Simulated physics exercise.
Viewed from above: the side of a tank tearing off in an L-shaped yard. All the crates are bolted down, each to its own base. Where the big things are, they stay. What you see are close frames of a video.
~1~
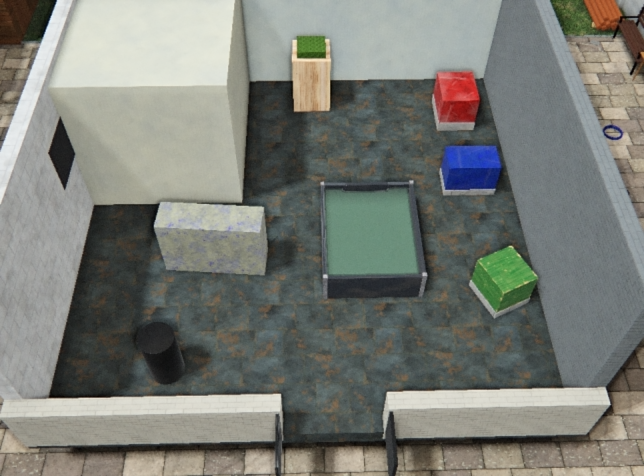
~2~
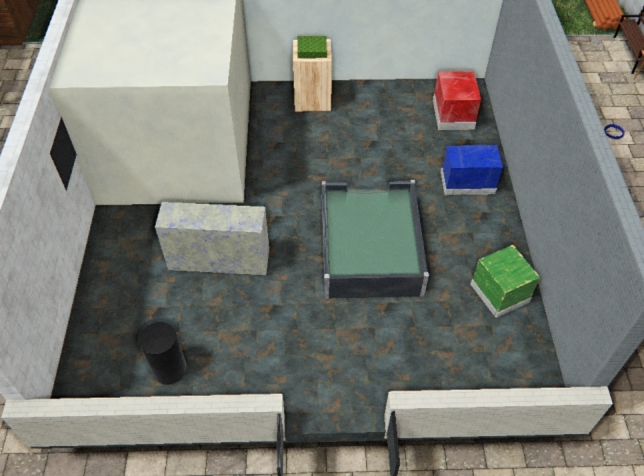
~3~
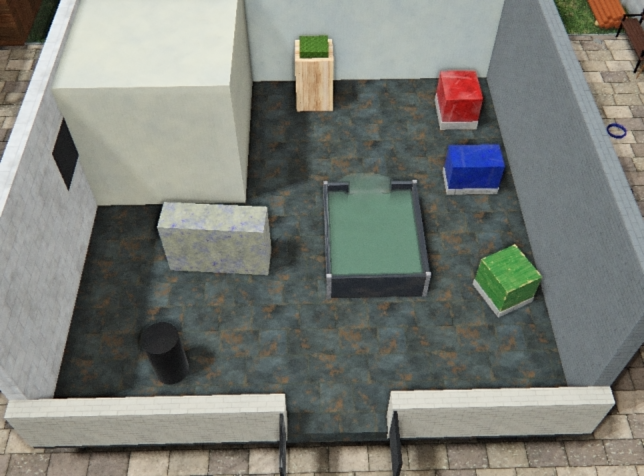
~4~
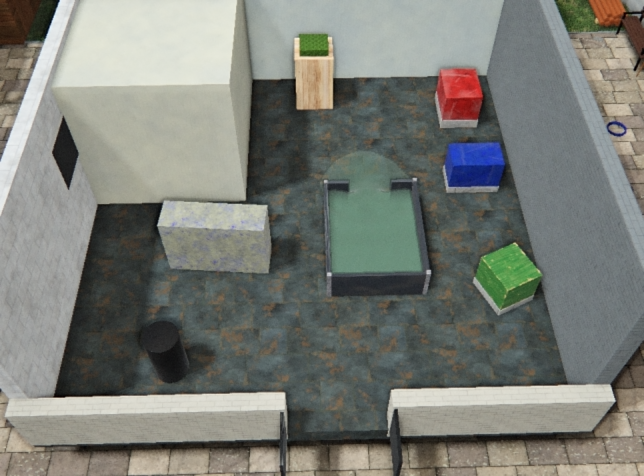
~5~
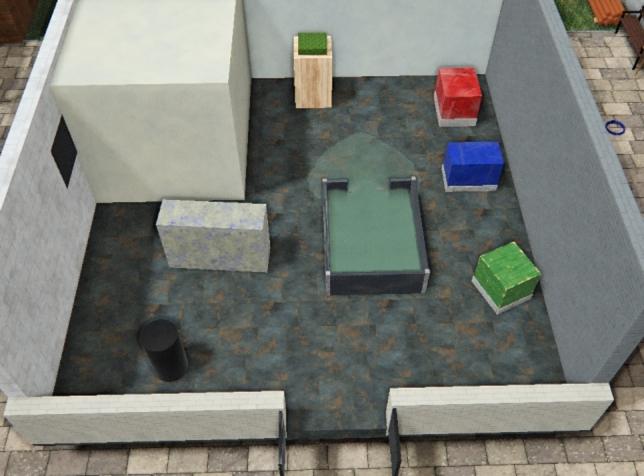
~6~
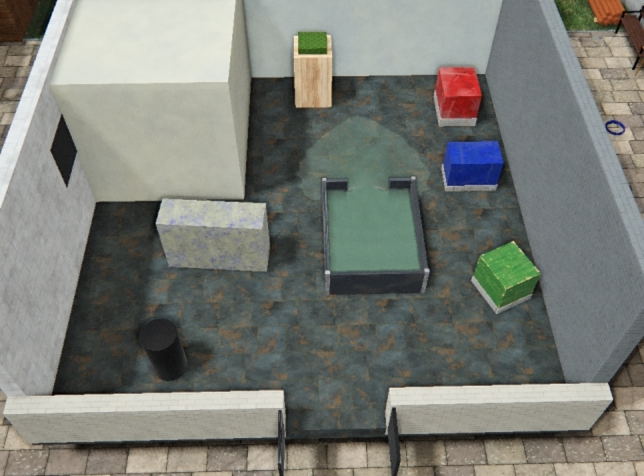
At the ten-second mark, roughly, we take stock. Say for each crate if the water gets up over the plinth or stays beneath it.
In the end the green crate will be spared. The red crate will be spared. The blue crate will be spared.
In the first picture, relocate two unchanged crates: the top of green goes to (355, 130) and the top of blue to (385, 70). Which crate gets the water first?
Green-painted one.
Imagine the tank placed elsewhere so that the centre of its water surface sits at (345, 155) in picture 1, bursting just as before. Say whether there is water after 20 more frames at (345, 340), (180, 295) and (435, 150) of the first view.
Taking the three spots in order: Bare, bare, swamped.
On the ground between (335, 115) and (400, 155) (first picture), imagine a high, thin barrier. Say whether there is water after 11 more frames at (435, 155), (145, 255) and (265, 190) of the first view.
As listed: Covered, no water, no water.
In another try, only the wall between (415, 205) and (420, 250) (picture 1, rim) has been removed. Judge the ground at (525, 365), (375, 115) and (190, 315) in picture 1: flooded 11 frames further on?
In sequence: Inundated, untouched, untouched.
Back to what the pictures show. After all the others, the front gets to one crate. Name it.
The green crate.
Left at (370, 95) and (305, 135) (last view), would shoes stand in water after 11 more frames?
First spot inundated, second spot inundated.
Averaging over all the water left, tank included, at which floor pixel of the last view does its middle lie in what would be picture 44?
About (372, 160).
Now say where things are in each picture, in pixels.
The first picture shows the open tank at (370, 231) is whole and still.
In the second picture, the front is at a hidden place, out from the gap on the open tank's far side.
In the third picture, water pours out on the open tank's far side and has run to (347, 178).
In the fourth picture, water pours out on the open tank's far side and has run to (361, 152).
In the fifth picture, water pours out on the open tank's far side and has run to (356, 135).
In the sixth picture, water pours out on the open tank's far side and has run to (354, 120).
A moment on, water covers 20 % of the floor; the green crate not reached, the red crate water round its plinth, the blue crate water round its plinth.
Next, water covers 25 % of the floor; the green crate not reached, the red crate water round its plinth, the blue crate water round its plinth.
Then, water covers 30 % of the floor; the green crate not reached, the red crate water round its plinth, the blue crate water round its plinth.
Later, water covers 40 % of the floor; the green crate water round its plinth, the red crate water round its plinth, the blue crate water round its plinth.
In the end, water covers 55 % of the floor; the green crate stayed above the water, the red crate stayed above the water, the blue crate stayed above the water.
